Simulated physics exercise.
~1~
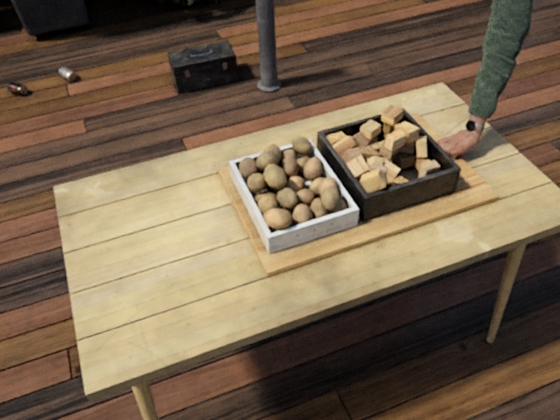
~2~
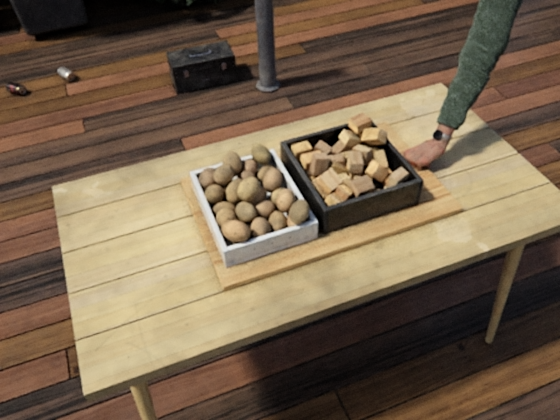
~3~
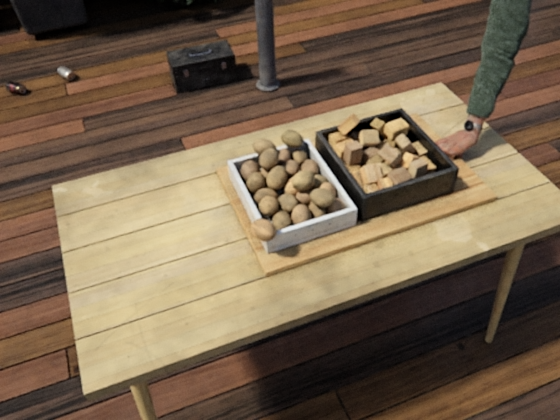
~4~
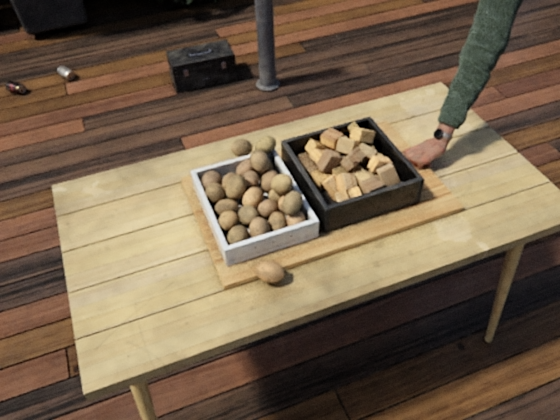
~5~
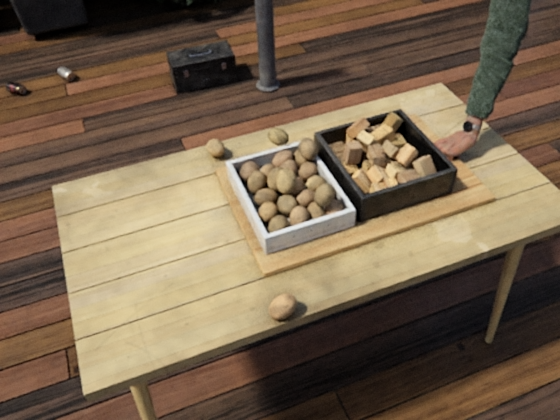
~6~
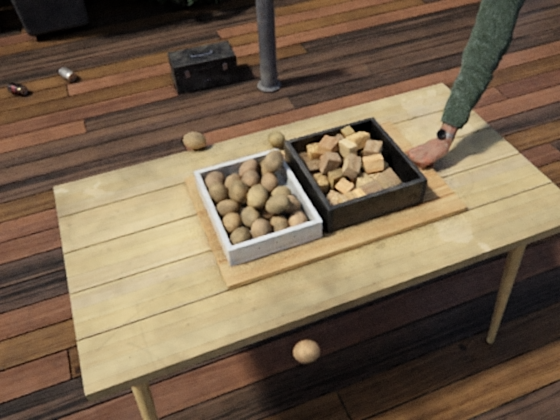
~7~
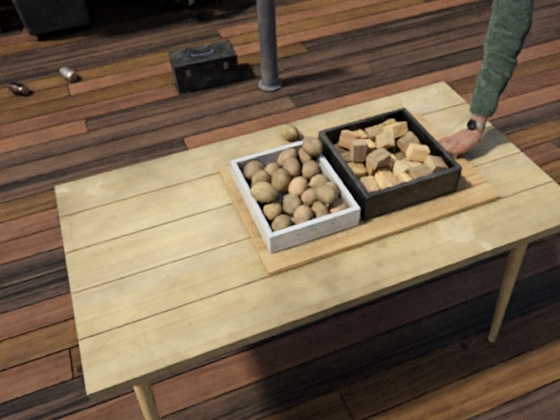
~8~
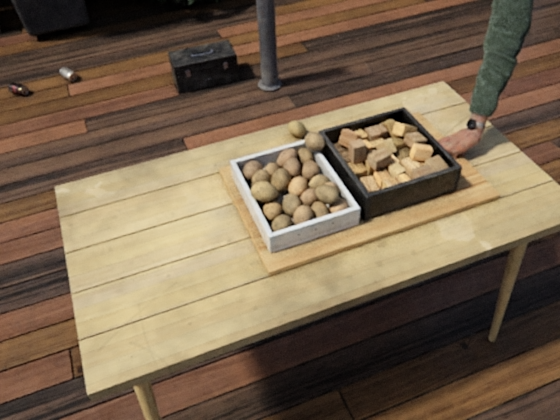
A board carrying a white box of round, brown potato-like pieces on the left and a black box of wooden blocks on the right slides on a pale wooden table. The table stands on dark reddish planks, seen from above, with a toolbox and pole behind. A green-sleeved hand at the right end moves the board left and back several times. The heaped pieces shift, and one brown piece drops over the near side, rolls across the table and falls off the front edge. Two more leave at the back, one rolling away leftward. Finally the board rests, one stray behind the white box, the blocks still inside the black one.
